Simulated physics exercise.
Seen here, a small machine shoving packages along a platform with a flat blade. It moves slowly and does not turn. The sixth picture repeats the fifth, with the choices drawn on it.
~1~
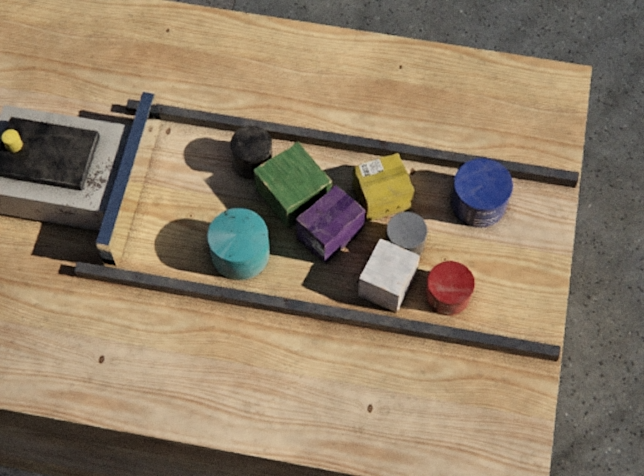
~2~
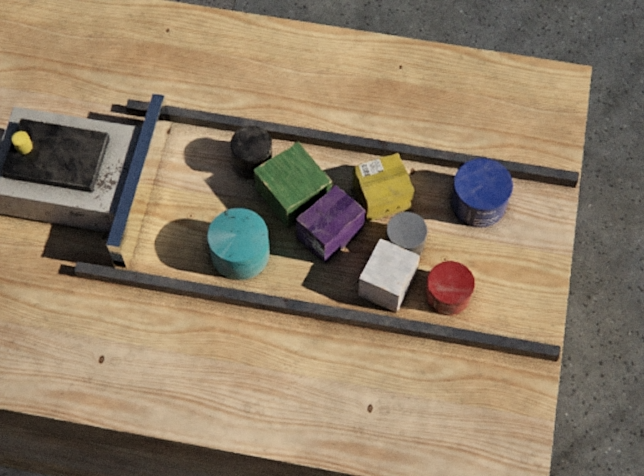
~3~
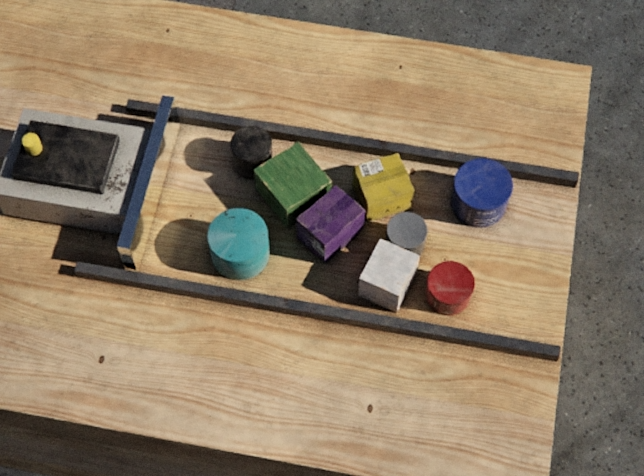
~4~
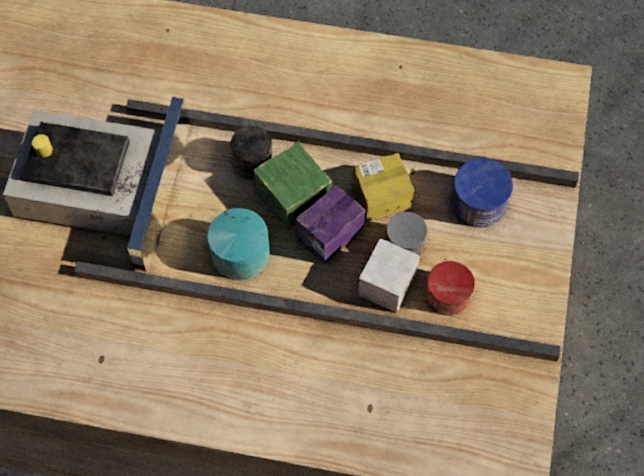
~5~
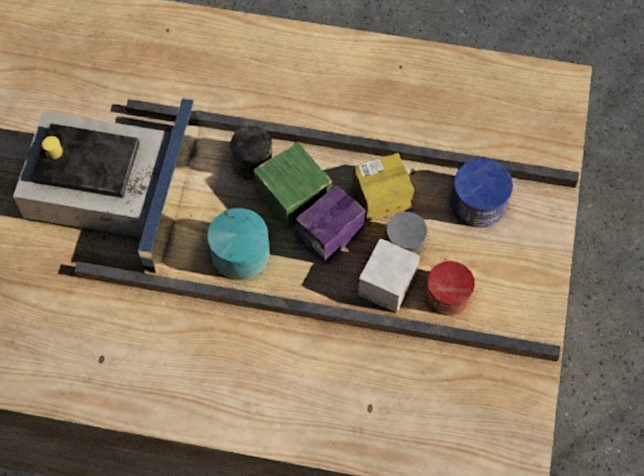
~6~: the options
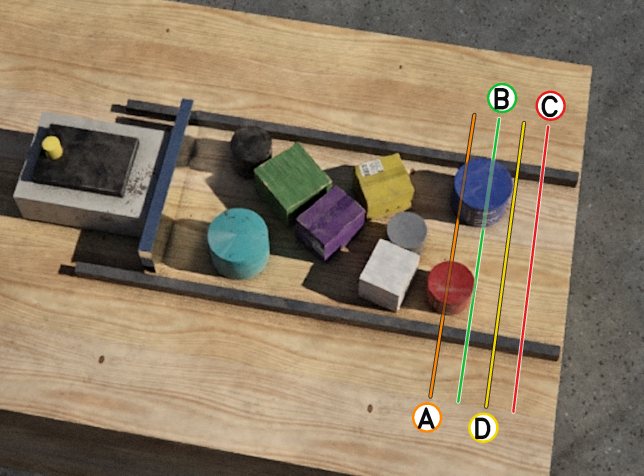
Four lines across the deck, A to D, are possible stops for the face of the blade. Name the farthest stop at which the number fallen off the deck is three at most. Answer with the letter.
It can go as far as B.
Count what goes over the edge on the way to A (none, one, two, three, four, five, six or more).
Two.
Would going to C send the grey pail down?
Yes.
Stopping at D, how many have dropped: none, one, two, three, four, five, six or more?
In all, six or more.
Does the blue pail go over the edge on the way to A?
Yes.
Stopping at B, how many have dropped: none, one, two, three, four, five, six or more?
Three.
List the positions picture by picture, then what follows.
The first picture shows yellow parcel (383, 187); blue pail (481, 194); green crate (293, 185).
The second picture shows robot (63, 155); grey pail (406, 237).
The third picture shows robot (73, 157); turquoise canister (240, 244).
The fourth picture shows robot (83, 159); white crate (389, 276).
The fifth picture shows robot (93, 160); yellow parcel (383, 187); blue pail (481, 194); green crate (293, 185).
On the copy, A at (454, 247); B at (480, 252); C at (532, 261); D at (506, 256).
On B. First, robot (204, 179); black pail (319, 158); yellow parcel (387, 186).
Then, robot (318, 198); blue pail (545, 198); red pail (519, 306).
Finally, robot (403, 212); blue pail over the edge; red pail over the edge; three fallen.
By contrast, A is within the limit but short; C drops seven; D drops six.
